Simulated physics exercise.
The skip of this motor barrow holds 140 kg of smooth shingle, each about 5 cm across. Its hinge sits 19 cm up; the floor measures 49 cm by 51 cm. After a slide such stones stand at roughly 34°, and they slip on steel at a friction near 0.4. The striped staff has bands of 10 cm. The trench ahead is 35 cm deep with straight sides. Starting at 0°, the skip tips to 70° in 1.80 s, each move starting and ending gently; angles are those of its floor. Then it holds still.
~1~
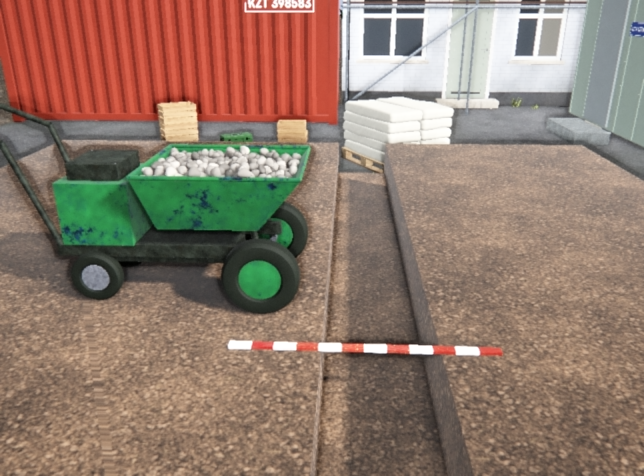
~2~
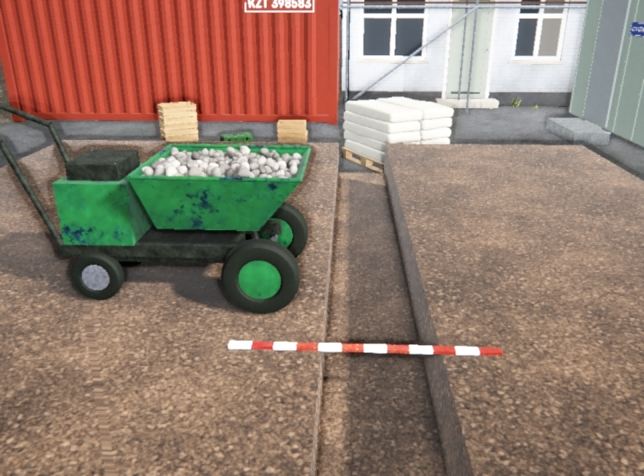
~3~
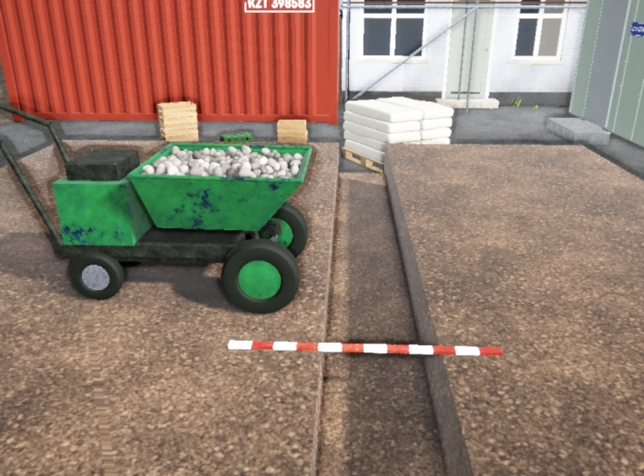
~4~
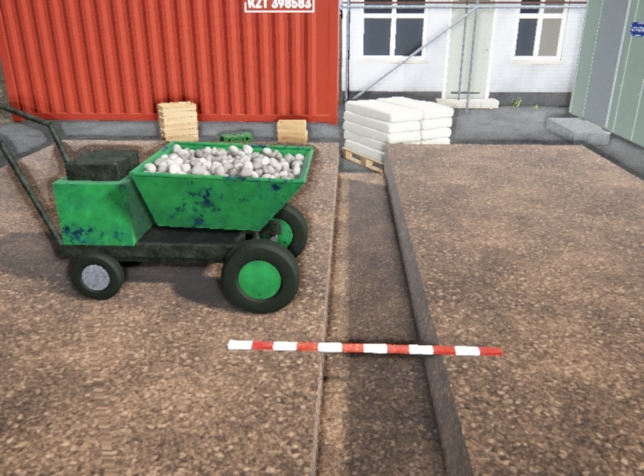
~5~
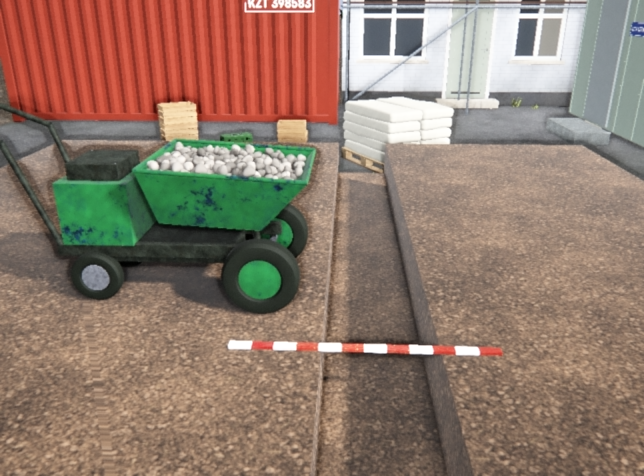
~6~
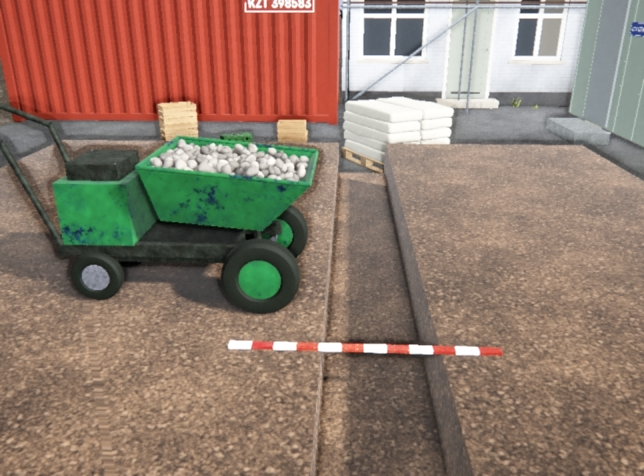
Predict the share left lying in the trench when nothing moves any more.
About 93 per cent.
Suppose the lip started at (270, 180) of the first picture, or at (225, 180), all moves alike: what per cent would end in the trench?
Near 100 per cent from the first place, 100 from the second.
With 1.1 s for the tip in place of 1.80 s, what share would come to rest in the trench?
Then about 85 per cent.
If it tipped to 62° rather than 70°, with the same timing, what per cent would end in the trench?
In that case some 90 per cent.
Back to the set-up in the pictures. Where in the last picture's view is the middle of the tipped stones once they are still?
Around (391, 334).
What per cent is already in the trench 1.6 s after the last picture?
About 60 per cent by then.
Then, 1.0 s after the last picture the floor is at 59°, 94 % in the skip, 6 % in the trench; the foremost stones are at (409, 294).
Then, 1.6 s after the last picture the floor is at 70°, 33 % in the skip, 61 % in the trench, 6 % past the trench; the foremost stones are at (497, 293).
Then, 2.0 s after the last picture the floor is at 70°, 12 % in the skip, 81 % in the trench, 7 % past the trench; the foremost stones are at (545, 308).
Then, 3.9 s after the last picture the floor is at 70°, 0 % in the skip, 93 % in the trench, 7 % past the trench; the foremost stones are at (554, 310).
